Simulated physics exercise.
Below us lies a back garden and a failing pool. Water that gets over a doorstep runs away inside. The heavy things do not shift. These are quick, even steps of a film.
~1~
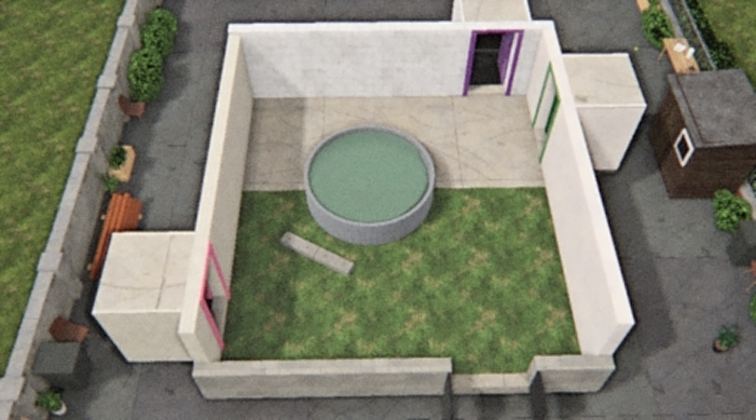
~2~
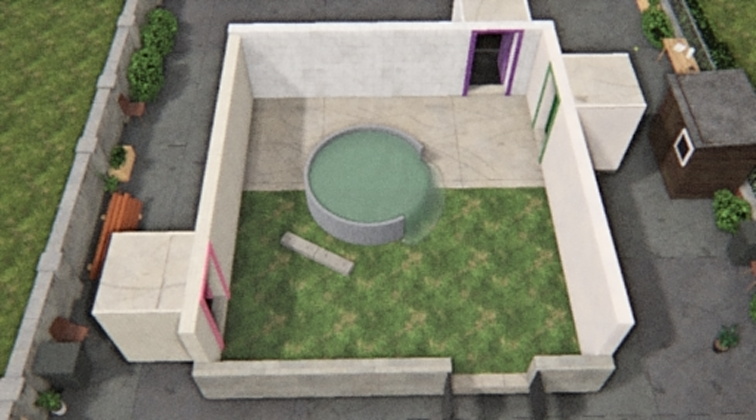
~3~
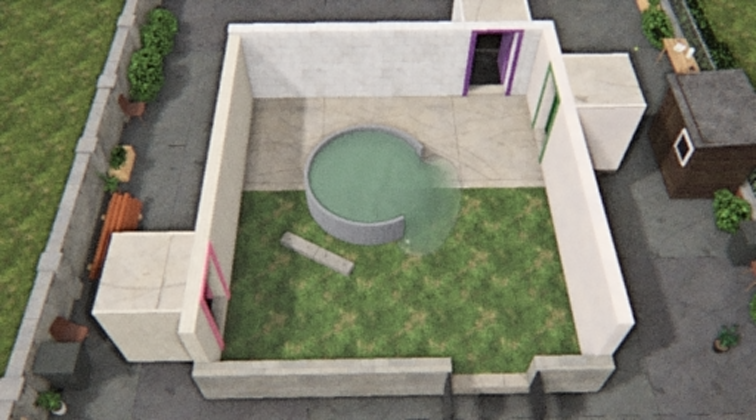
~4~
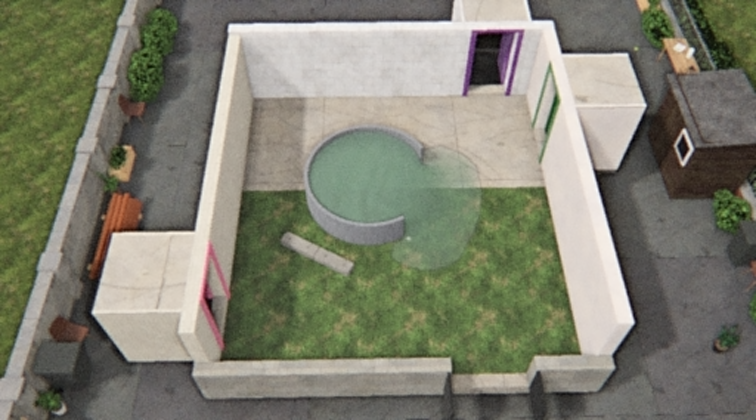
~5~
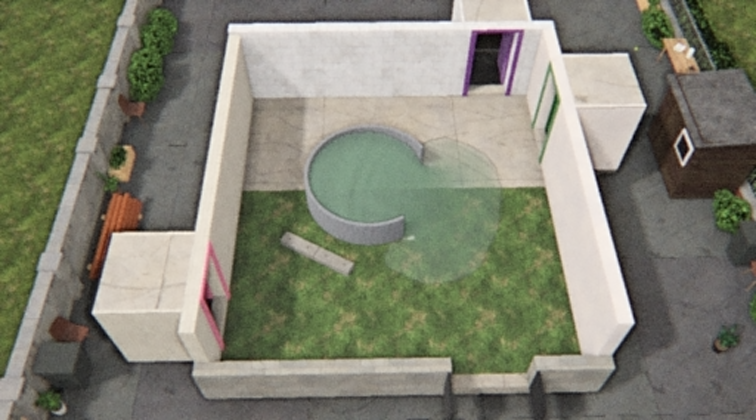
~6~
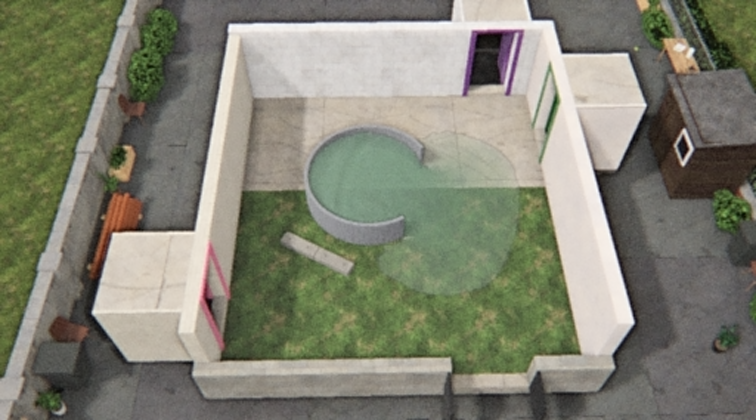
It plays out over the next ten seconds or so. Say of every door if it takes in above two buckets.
The green door floods; the pink door holds within the limit; the purple door floods.
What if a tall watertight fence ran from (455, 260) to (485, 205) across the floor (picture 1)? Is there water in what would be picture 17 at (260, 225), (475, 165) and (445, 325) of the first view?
In turn: Free of water, wet, covered.
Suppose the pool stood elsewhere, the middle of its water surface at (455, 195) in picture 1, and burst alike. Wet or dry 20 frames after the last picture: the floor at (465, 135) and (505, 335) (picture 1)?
In turn: Wet, awash.
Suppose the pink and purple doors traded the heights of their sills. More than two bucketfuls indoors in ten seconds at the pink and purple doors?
In short: The pink one lets less in, the purple one lets less in.
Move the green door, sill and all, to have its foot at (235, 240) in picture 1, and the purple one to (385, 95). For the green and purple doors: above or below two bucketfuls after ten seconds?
Then: Green door is under; purple door holds.
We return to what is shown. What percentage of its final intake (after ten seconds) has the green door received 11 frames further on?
Close to 20 %.
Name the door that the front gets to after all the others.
That is the pink door.
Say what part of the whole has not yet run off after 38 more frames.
Close to 86 %.
A moment on, water covers 30 % of the floor; the green door under two buckets in, the pink door not reached, the purple door not reached.
Next, water covers 35 % of the floor; the green door over two buckets in, the pink door not reached, the purple door wet at the sill, nothing in.
Then, water covers 45 % of the floor; the green door far over two buckets in, the pink door not reached, the purple door under two buckets in.
Later, water covers 70 % of the floor; the green door far over two buckets in, the pink door not reached, the purple door over two buckets in.
In the end, water covers 95 % of the floor; the green door far over two buckets in, the pink door wet at the sill, nothing in, the purple door over two buckets in.
